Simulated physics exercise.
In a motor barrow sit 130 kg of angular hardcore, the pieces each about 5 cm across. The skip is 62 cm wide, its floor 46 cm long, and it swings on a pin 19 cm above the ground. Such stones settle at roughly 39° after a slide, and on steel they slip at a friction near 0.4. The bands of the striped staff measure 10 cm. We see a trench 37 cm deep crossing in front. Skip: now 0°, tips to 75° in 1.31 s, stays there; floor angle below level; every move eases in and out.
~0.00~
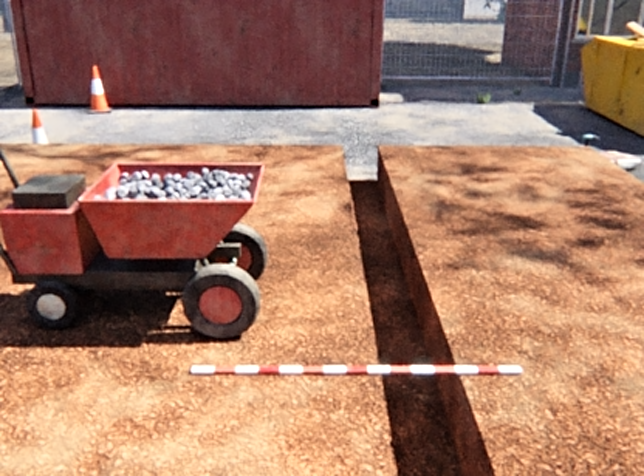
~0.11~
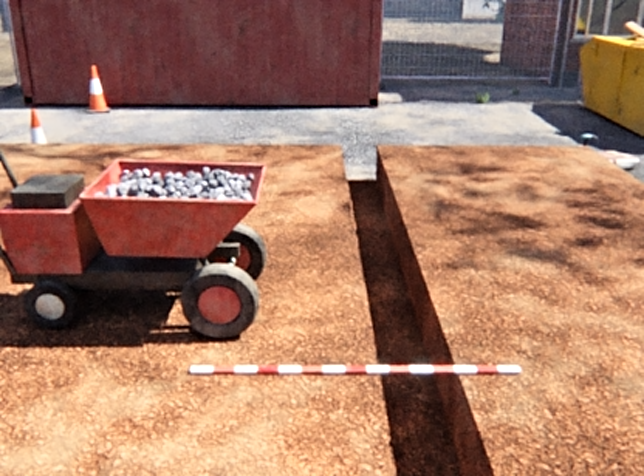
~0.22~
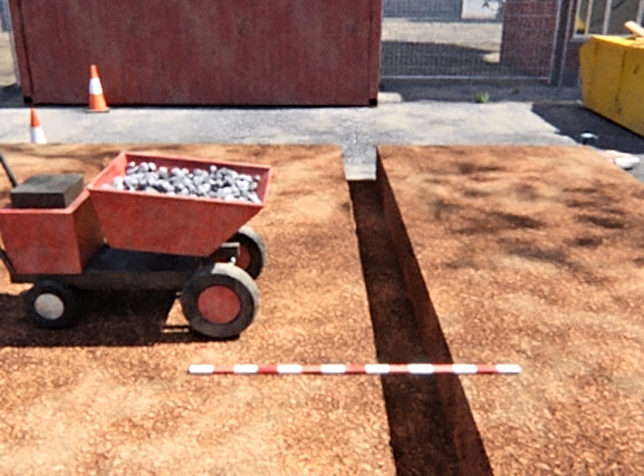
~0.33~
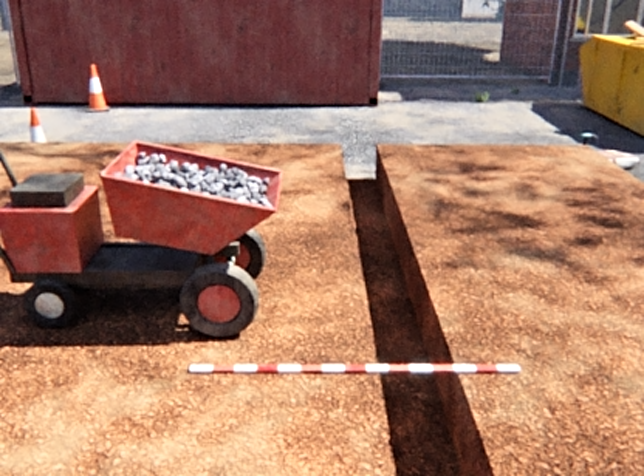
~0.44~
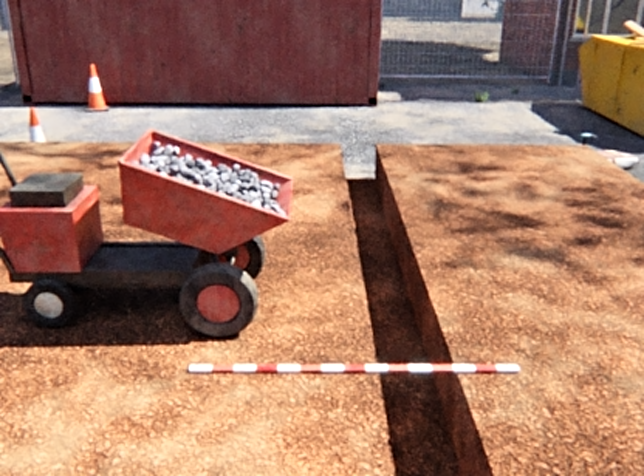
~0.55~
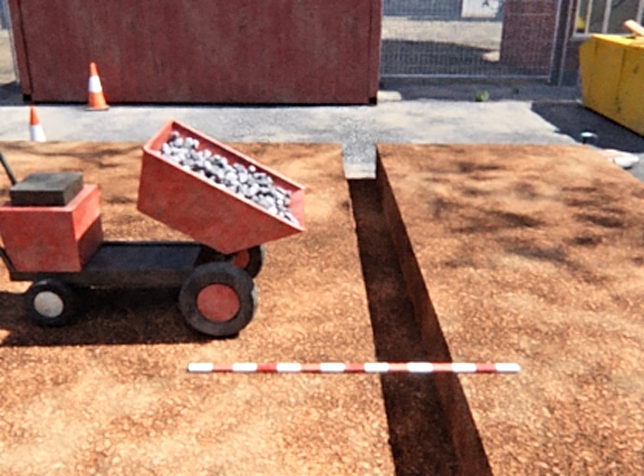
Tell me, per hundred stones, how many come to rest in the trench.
63 per hundred.
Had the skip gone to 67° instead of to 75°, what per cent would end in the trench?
Around 50 per cent would finish in the trench.
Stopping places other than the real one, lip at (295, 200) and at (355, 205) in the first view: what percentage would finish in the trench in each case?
I'd expect some 100 per cent, then some 35.
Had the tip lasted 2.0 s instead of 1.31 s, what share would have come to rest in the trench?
With that timing, about 65 per cent.
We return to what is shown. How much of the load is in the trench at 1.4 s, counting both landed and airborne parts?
About 20%.
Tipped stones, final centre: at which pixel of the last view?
Their middle lands near (390, 352).
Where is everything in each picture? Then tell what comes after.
Lip at (254, 202), floor tilted 0°, highest stones at (198, 180), in the first picture.
The skip is at 2°, its lip at (256, 203); the top of the load is at (189, 180); the stones move at 0.2 m/s on average, in the second picture.
The skip is at 6°, its lip at (264, 206); the top of the load is at (161, 176); the stones move at 0.4 m/s on average, in the third picture.
The skip is at 12°, its lip at (276, 211); the top of the load is at (148, 166); the stones move at 0.6 m/s on average, in the fourth picture.
Lip at (289, 220), floor tilted 20°, highest stones at (161, 156); the stones move at 0.7 m/s on average, in the fifth picture.
The skip is at 29°, its lip at (303, 231); the top of the load is at (176, 147); the stones move at 0.7 m/s on average, in the sixth picture.
After 1.0 s the floor is at 63°; 100 % in the skip; the foremost stones are at (336, 258).
After 1.4 s the floor is at 75°; 65 % in the skip, 17 % short of the trench, 19 % in the trench; the foremost stones are at (429, 371).
After 1.8 s the floor is at 75°; 30 % in the skip, 23 % short of the trench, 46 % in the trench; the foremost stones are at (427, 349).
After 3.7 s the floor is at 75°; 13 % in the skip, 25 % short of the trench, 63 % in the trench; the foremost stones are at (426, 347).
